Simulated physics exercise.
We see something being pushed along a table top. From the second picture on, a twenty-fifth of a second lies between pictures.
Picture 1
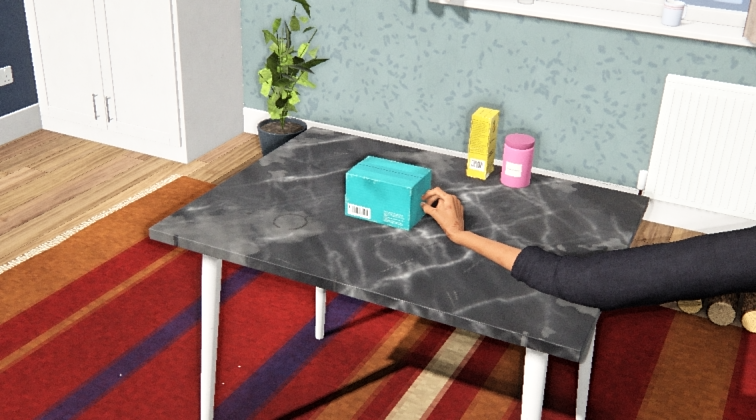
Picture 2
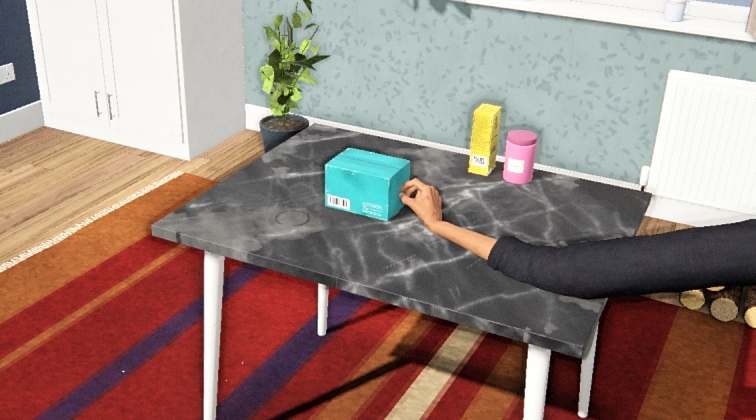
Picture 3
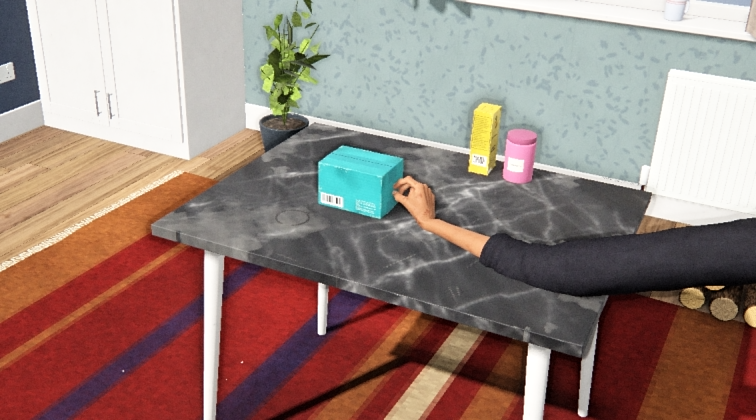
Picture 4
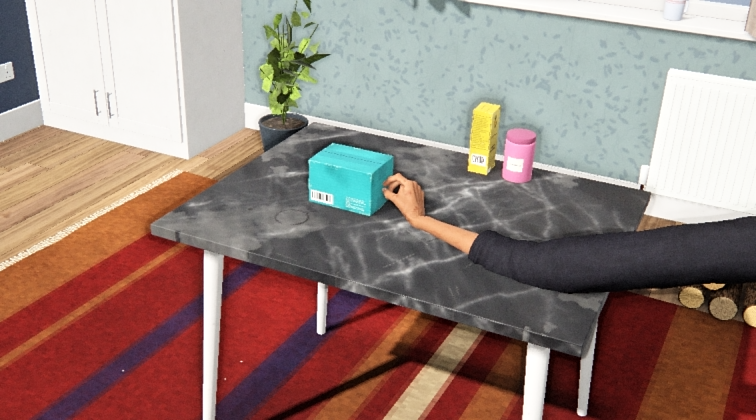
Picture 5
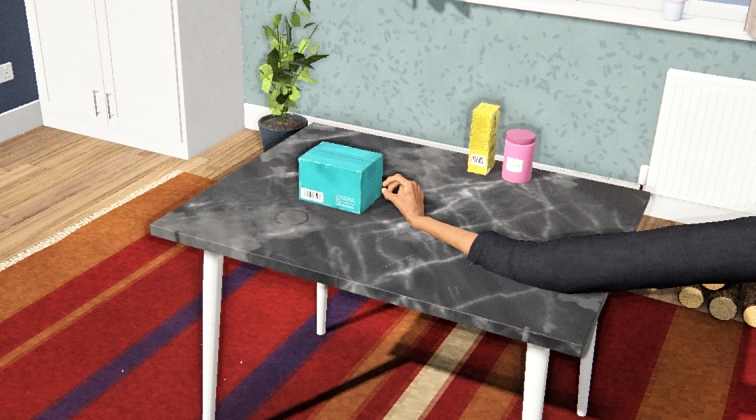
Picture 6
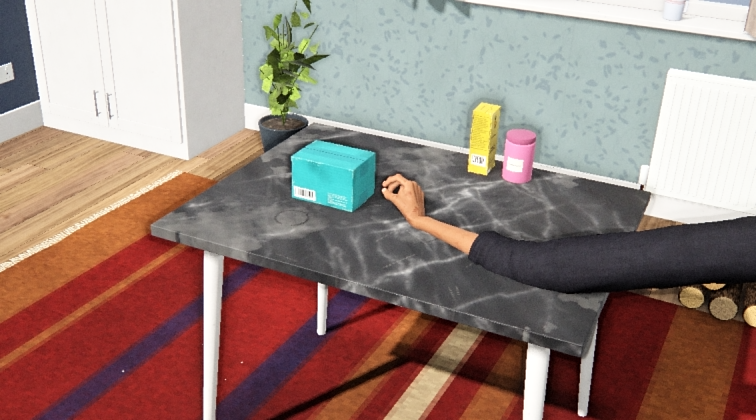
A hand pushed a turquoise box leftward across a dark marbled table, past a yellow box and a pink container, then stayed still while the turquoise box slid a little farther left.
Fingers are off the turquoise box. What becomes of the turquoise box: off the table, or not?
The turquoise box is still on the table.
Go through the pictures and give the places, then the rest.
The first picture shows under the hand; turquoise box (388, 192).
The second picture shows under the hand; turquoise box (368, 183).
The third picture shows under the hand; turquoise box (361, 181).
The fourth picture shows turquoise box (351, 179).
The fifth picture shows turquoise box (341, 177) displaced a little.
The sixth picture shows turquoise box (334, 175) displaced a little.
Then, 0.10 s past the last view, turquoise box displaced a little near (322, 172).
Then, 0.40 s past the last view, turquoise box resting near (320, 170).
Finally, moved from the start, turquoise box. Final places as the last picture's camera would see them, turquoise box near (319, 172).
